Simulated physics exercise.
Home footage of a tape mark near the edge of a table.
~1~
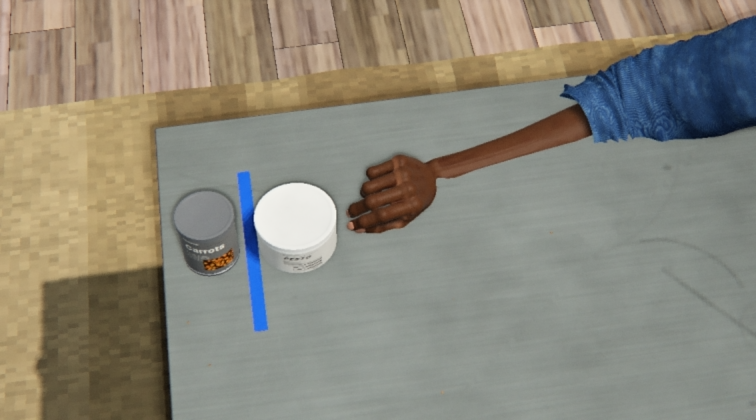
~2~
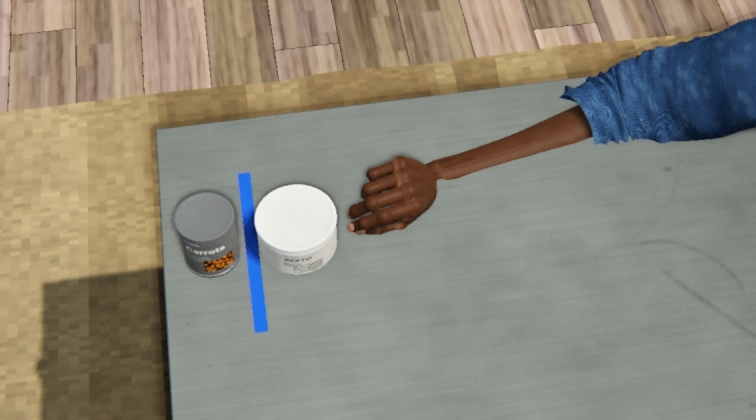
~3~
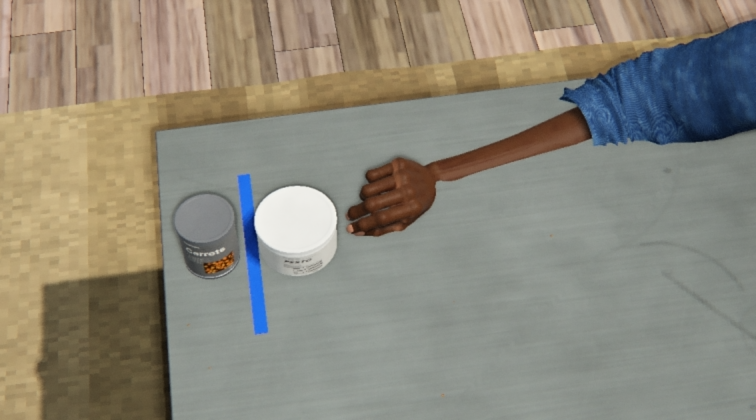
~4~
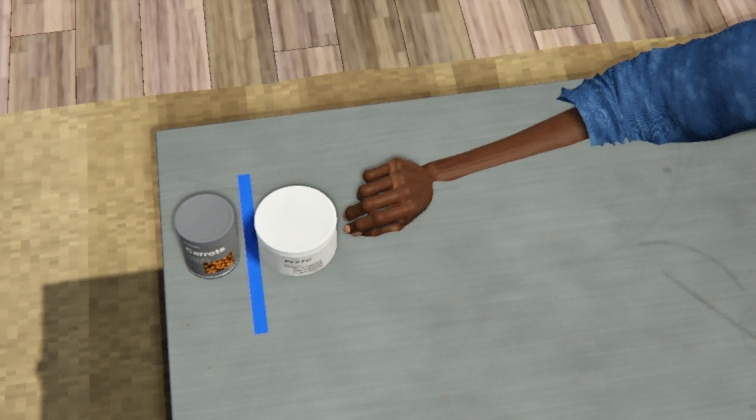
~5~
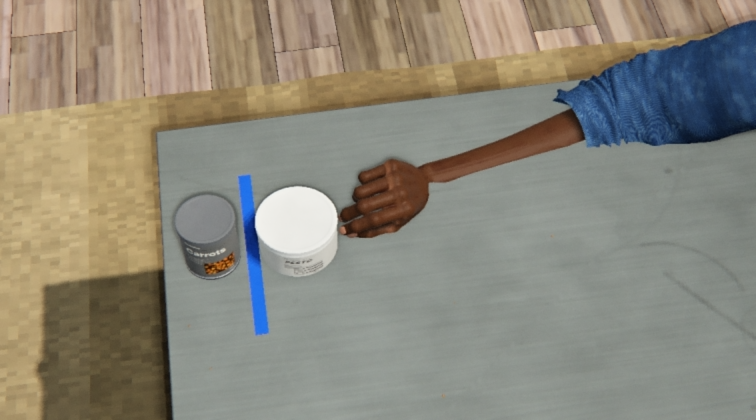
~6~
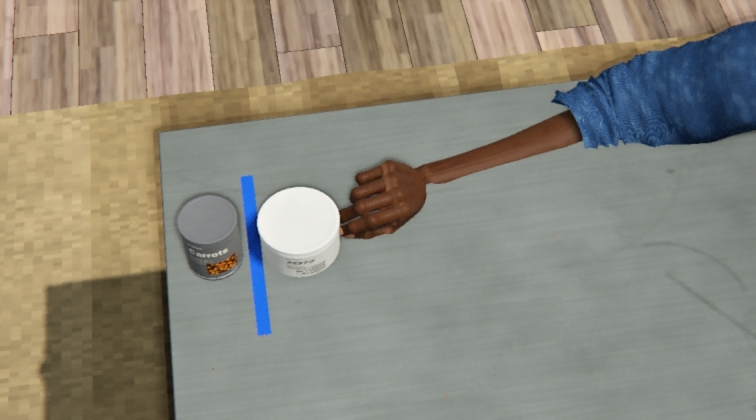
A hand at the end of a blue sleeve crept slightly left until its fingers were by the white tub, while the tub and the grey can across the blue tape barely moved.
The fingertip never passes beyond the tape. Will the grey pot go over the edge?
Off the table.
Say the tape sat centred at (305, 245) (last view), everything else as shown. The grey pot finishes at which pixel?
At rest at (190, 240).
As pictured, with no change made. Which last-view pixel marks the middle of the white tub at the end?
It ends up around (206, 245).
Then, 1.40 s after the last picture, grey pot tipped 33° from how it was near (130, 258).
Then, 1.70 s after the last picture, grey pot falling.
At rest, the grey pot falls off the table.
